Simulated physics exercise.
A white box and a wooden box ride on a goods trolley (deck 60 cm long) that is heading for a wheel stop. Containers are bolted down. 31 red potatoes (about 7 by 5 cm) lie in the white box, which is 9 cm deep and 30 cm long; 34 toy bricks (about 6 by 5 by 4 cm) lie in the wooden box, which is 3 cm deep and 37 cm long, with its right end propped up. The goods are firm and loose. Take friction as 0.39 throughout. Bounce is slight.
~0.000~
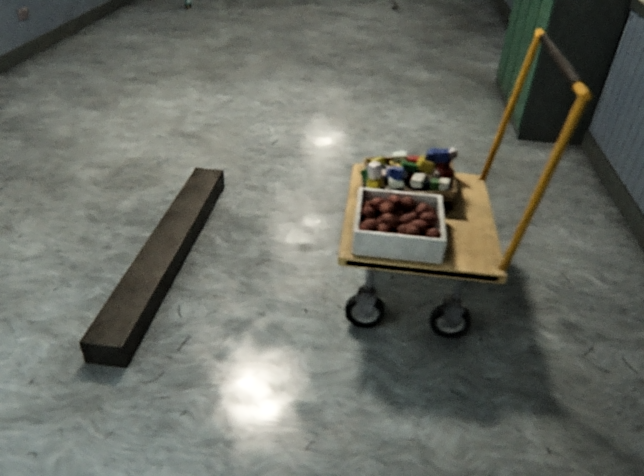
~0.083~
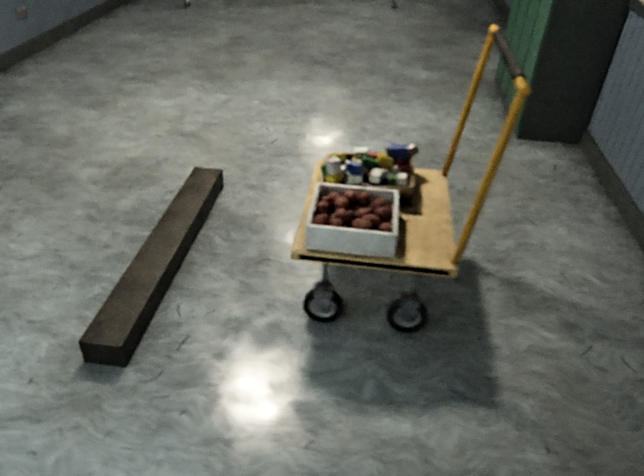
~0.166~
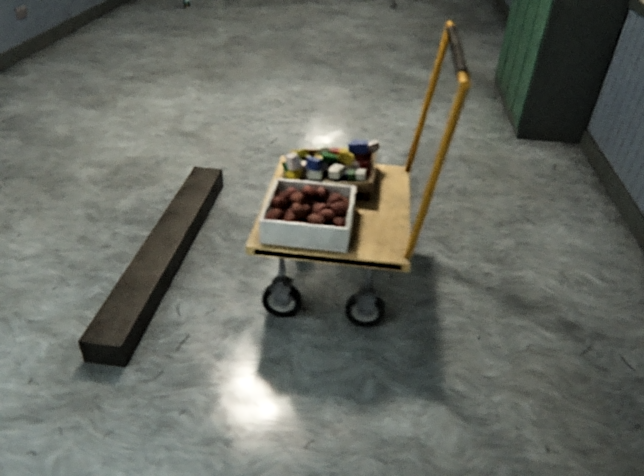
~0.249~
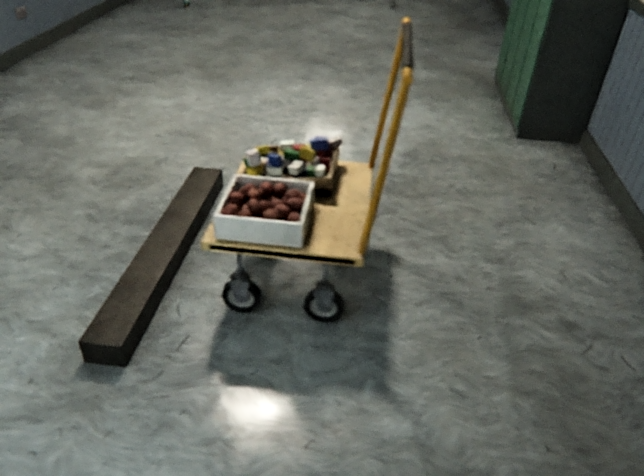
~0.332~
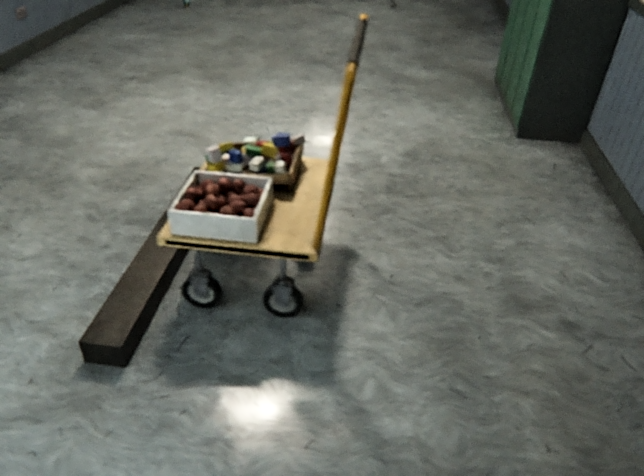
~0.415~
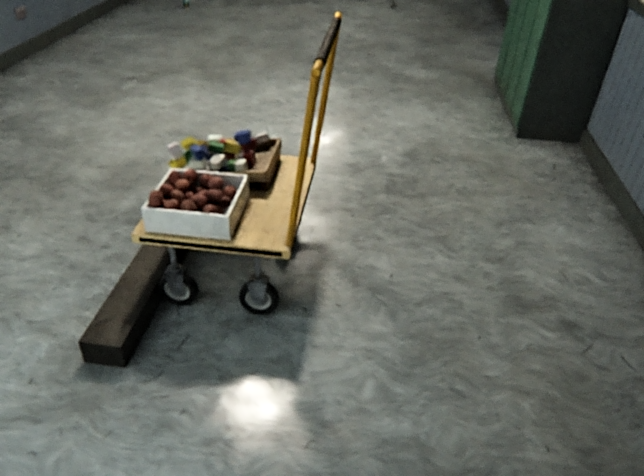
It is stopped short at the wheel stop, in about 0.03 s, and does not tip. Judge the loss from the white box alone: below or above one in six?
Out of the white box go less than a sixth of the red potatoes.
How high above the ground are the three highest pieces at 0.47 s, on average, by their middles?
Roughly 54 cm.
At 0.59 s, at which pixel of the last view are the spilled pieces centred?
Around (168, 168).
After 0.47 s, white box 31 in, 0 out and wooden box 29 in, 5 out.
After 0.59 s, white box 30 in, 1 out and wooden box 24 in, 10 out.
After 0.82 s, white box 29 in, 2 out and wooden box 21 in, 13 out.
When it is over (at 1.32 s), white box 29 in, 2 out and wooden box 21 in, 13 out. Asked share, 2 of 31, 6 per cent.
